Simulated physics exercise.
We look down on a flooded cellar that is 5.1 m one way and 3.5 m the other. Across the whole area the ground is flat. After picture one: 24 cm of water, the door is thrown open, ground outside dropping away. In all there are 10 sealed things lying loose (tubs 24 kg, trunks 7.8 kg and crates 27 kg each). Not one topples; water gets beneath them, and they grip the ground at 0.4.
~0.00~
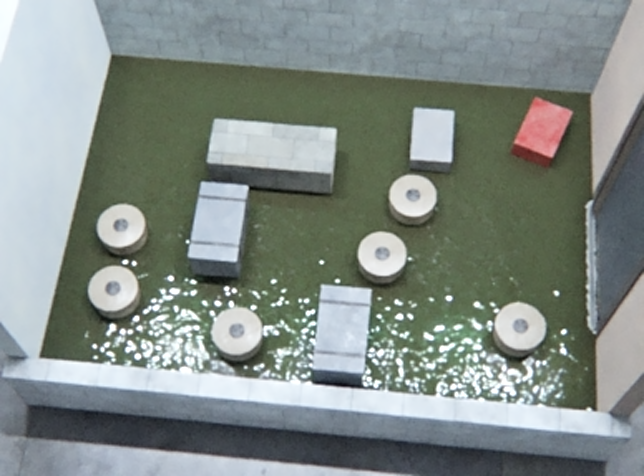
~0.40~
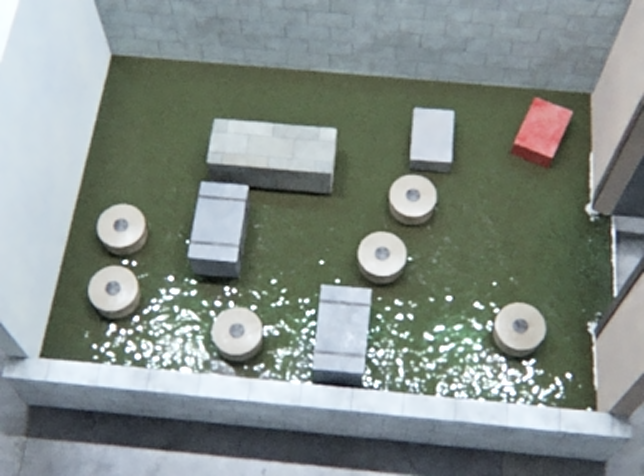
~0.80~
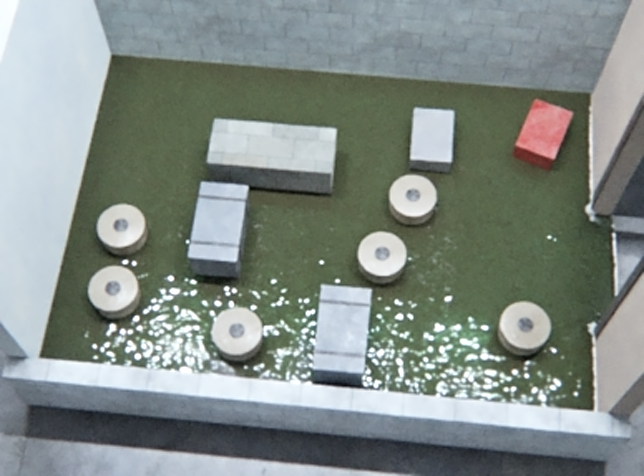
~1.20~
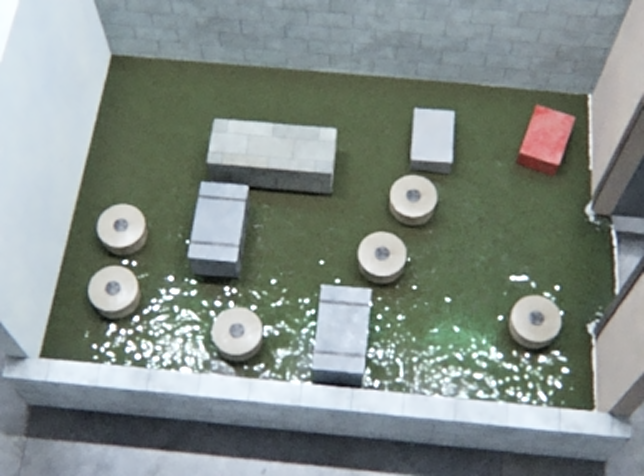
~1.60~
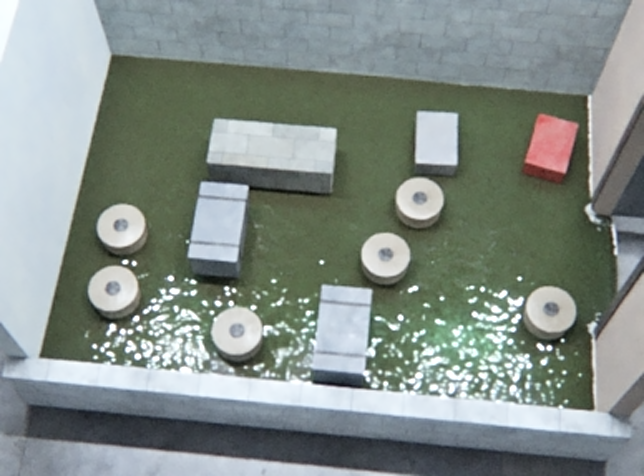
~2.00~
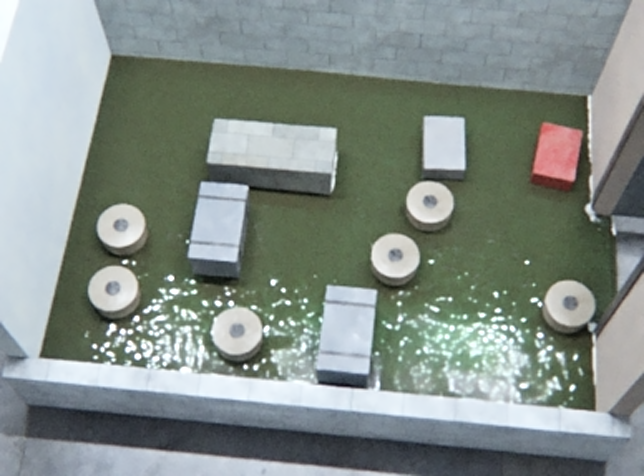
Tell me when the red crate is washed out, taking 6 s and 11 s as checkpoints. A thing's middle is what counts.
Watch it go sooner than either limit.
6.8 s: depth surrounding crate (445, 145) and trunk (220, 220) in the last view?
Roughly 18 and 17 cm.
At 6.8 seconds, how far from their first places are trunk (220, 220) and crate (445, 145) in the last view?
That comes to 80 cm for the first and 150 cm for the second.
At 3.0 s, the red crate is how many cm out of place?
Around 60 centimetres.
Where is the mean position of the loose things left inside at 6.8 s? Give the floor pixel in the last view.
I'd put it around (368, 292).
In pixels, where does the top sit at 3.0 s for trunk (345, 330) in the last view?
It would be close to (377, 333) by then.
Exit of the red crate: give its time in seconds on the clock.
That happens at about 4.5 s.
After 3.0 s the red crate is near (574, 172), 0.6 m from its start, afloat; 1 of 10 are out; 9 afloat.
After 6.8 s the red crate has gone out (at 4.5 s); 3 of 10 are out; 7 afloat.
After 11.0 s the red crate has gone out (at 4.5 s); 5 of 10 are out; 4 afloat.
After 15.0 s the red crate has gone out (at 4.5 s); 6 of 10 are out; 1 afloat.
